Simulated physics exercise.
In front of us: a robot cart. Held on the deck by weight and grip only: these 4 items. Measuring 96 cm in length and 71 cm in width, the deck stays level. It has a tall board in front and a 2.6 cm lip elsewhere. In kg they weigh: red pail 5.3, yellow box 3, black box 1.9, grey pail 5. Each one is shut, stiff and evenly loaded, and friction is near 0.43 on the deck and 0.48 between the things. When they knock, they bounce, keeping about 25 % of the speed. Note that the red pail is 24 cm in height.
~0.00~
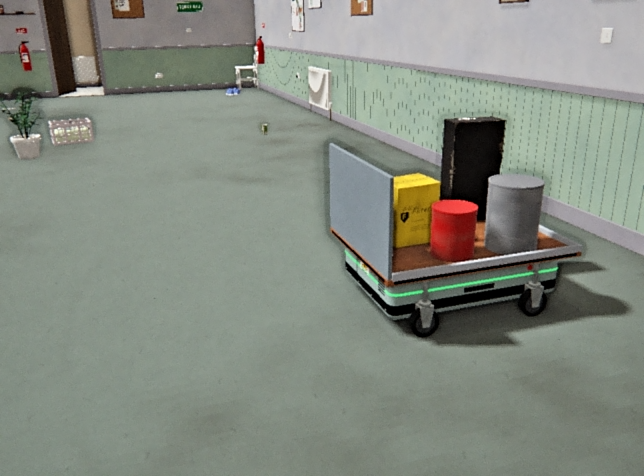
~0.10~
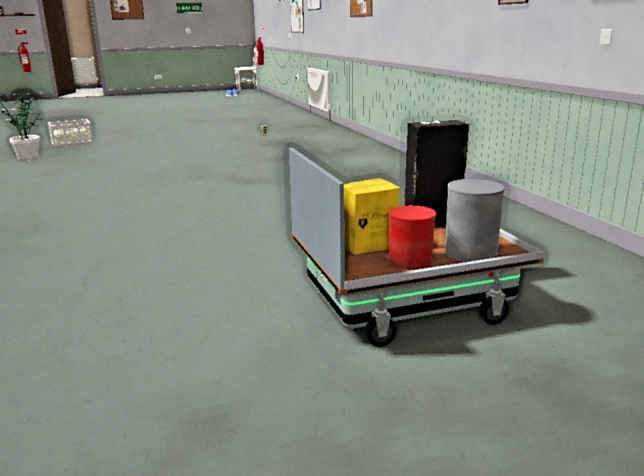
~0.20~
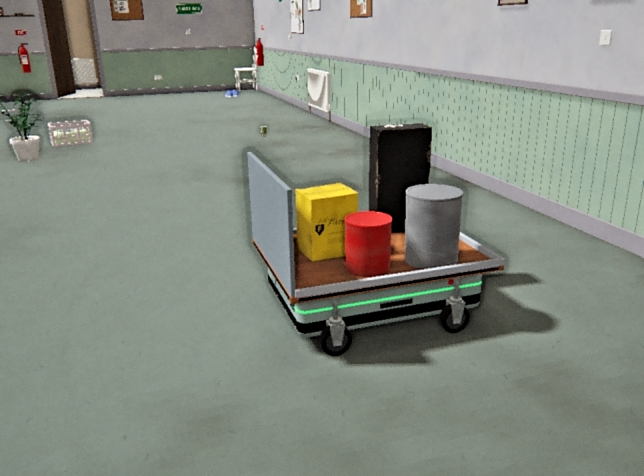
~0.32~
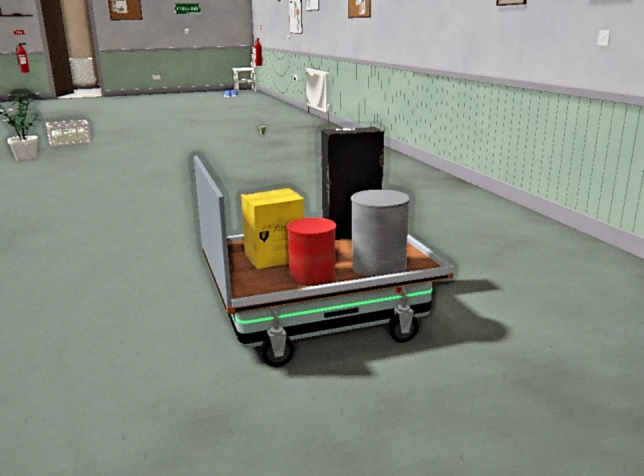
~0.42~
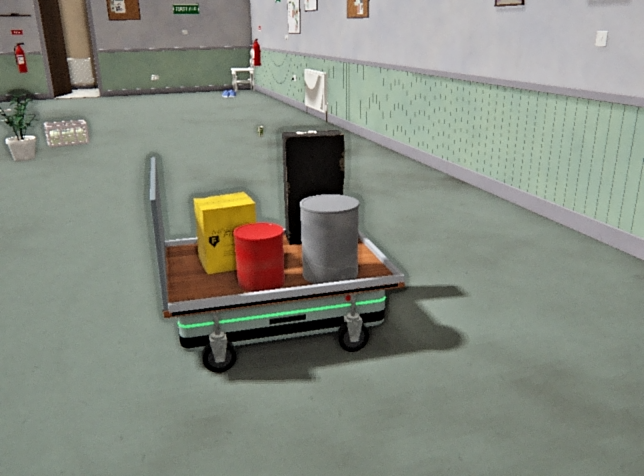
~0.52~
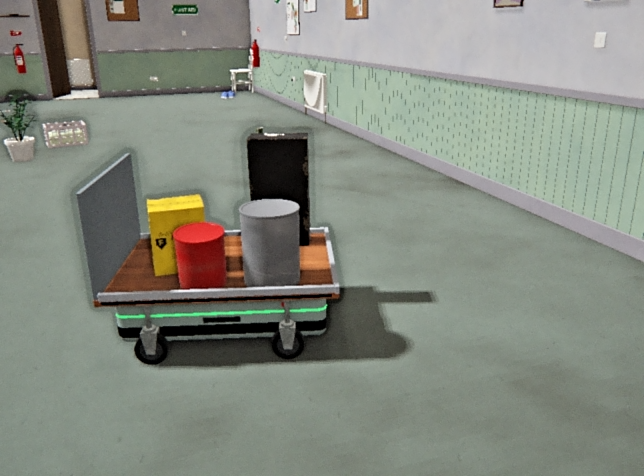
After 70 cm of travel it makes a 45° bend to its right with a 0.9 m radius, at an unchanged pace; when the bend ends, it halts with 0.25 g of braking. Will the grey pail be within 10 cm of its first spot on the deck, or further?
I'd say it stays roughly anchored.
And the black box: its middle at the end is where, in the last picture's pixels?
In the last view, its centre sits near (40, 179).
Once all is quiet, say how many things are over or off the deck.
Count: 1.
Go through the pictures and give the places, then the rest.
In the first picture, 0 cm covered; grey pail (513, 214); red pail (453, 231).
In the second picture, 21 cm covered; black box (435, 174); red pail (411, 237).
In the third picture, 42 cm covered; yellow box (327, 222); black box (399, 179).
In the fourth picture, 67 cm covered; red pail (312, 251); yellow box (273, 228).
In the fifth picture, 88 cm covered, turned 4°; black box (314, 187); red pail (260, 257).
In the sixth picture, 109 cm covered, turned 16°; grey pail (271, 245) 2 cm from its spot; yellow box (178, 235) 10 cm from its spot.
By 0.62 s, 130 cm covered, turned 29°; grey pail 2 cm from its spot near (210, 242); yellow box tilted 9°; red pail tilted 11°.
By 0.82 s, 172 cm covered, turned 45°; grey pail 2 cm from its spot near (119, 230); black box tilted 19°; yellow box 23 cm from its spot.
By 0.92 s, 192 cm covered, turned 45°; grey pail 2 cm from its spot near (88, 224); black box tilted 29°; yellow box 24 cm from its spot.
By 1.12 s, 224 cm covered, turned 45°; grey pail 2 cm from its spot near (41, 216); black box tilted 41°; yellow box 24 cm from its spot.
When it is over (2.1 s), lying over on the deck, black box; not toppled but over 10 cm from the start, yellow box; the other 2 within 10 cm of the start.
